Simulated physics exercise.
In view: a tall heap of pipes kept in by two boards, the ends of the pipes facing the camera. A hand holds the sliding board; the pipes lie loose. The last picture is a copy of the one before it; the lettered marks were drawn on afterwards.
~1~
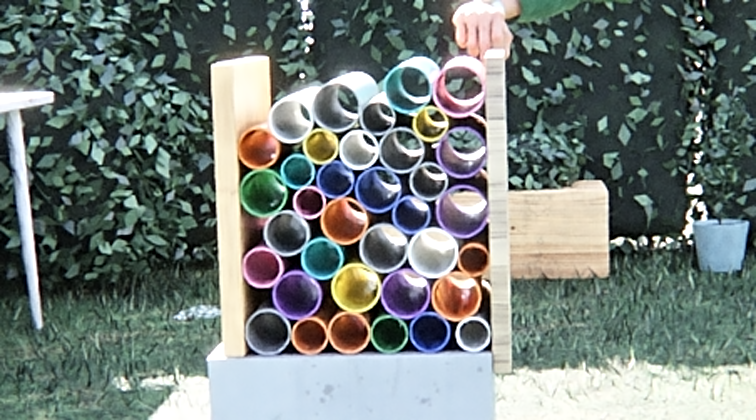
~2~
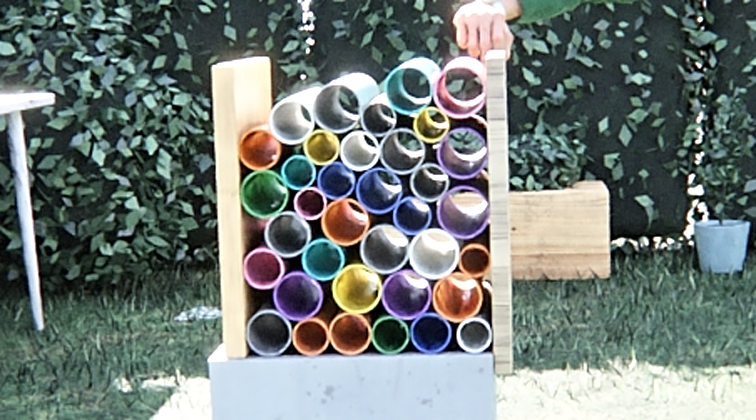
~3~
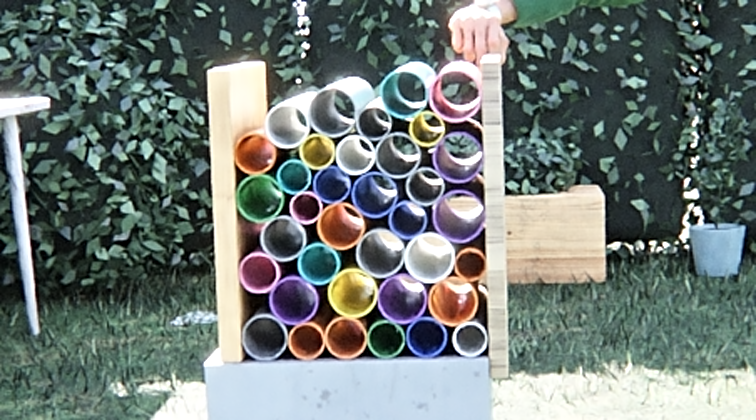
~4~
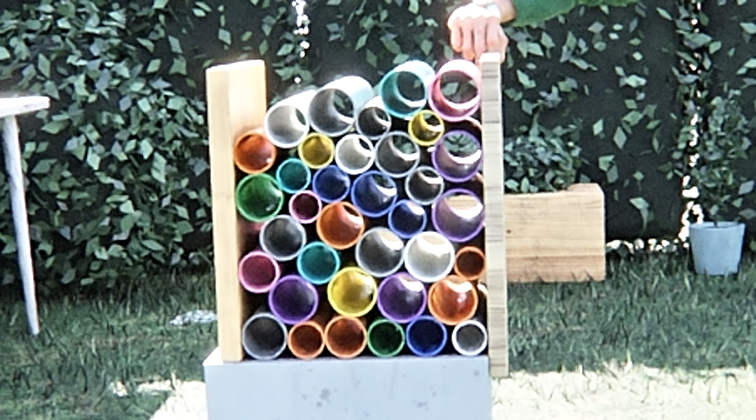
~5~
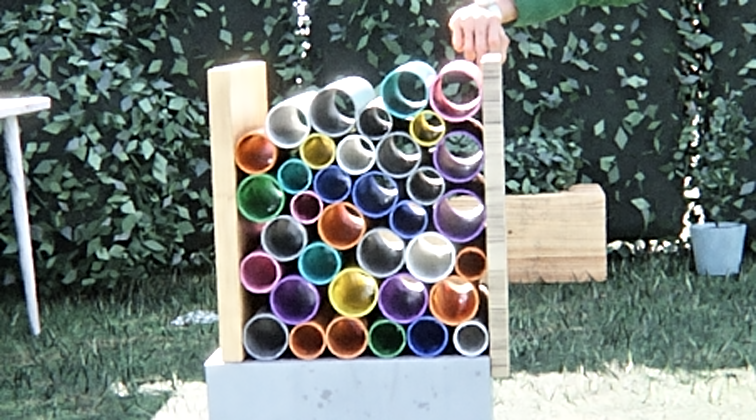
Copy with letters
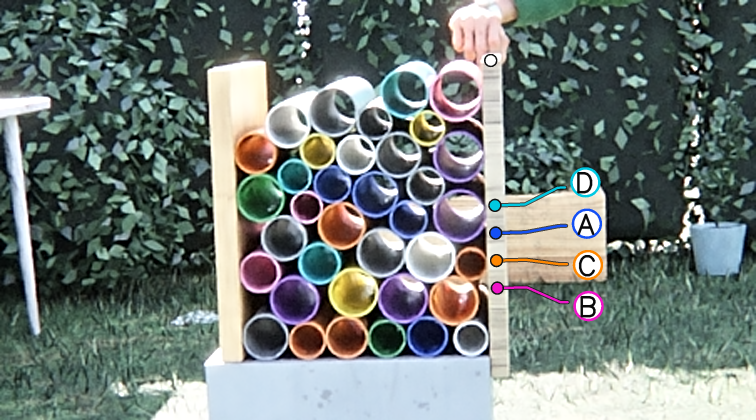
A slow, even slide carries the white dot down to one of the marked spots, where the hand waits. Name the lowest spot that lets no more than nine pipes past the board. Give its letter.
Down to C.
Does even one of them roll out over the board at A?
At A: Yes.
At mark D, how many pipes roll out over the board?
The count is four.
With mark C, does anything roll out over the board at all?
Yes.
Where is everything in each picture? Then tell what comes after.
An orange pipe (258, 148); a white pipe (291, 120); side board (499, 199), in the first picture.
Side board (500, 199); a grey pipe (269, 333), in the second picture.
A white pipe (470, 339); a white pipe (430, 258), in the third picture.
A blue pipe (408, 219); a purple pipe (458, 157), in the fourth picture.
A grey pipe (398, 155); an orange pipe (255, 153); a white pipe (288, 125), in the fifth picture.
On the marked copy, A at (496, 233); B at (497, 288); C at (497, 260); D at (495, 206); the white dot at (491, 60).
Following C. Soon after the start, top of the board (484, 156).
Later, top of the board (487, 258).
In the end, top of the board (487, 260), eight out over the board.
As for the rest, A about four out over the board; B more than nine out over the board; D about four out over the board.
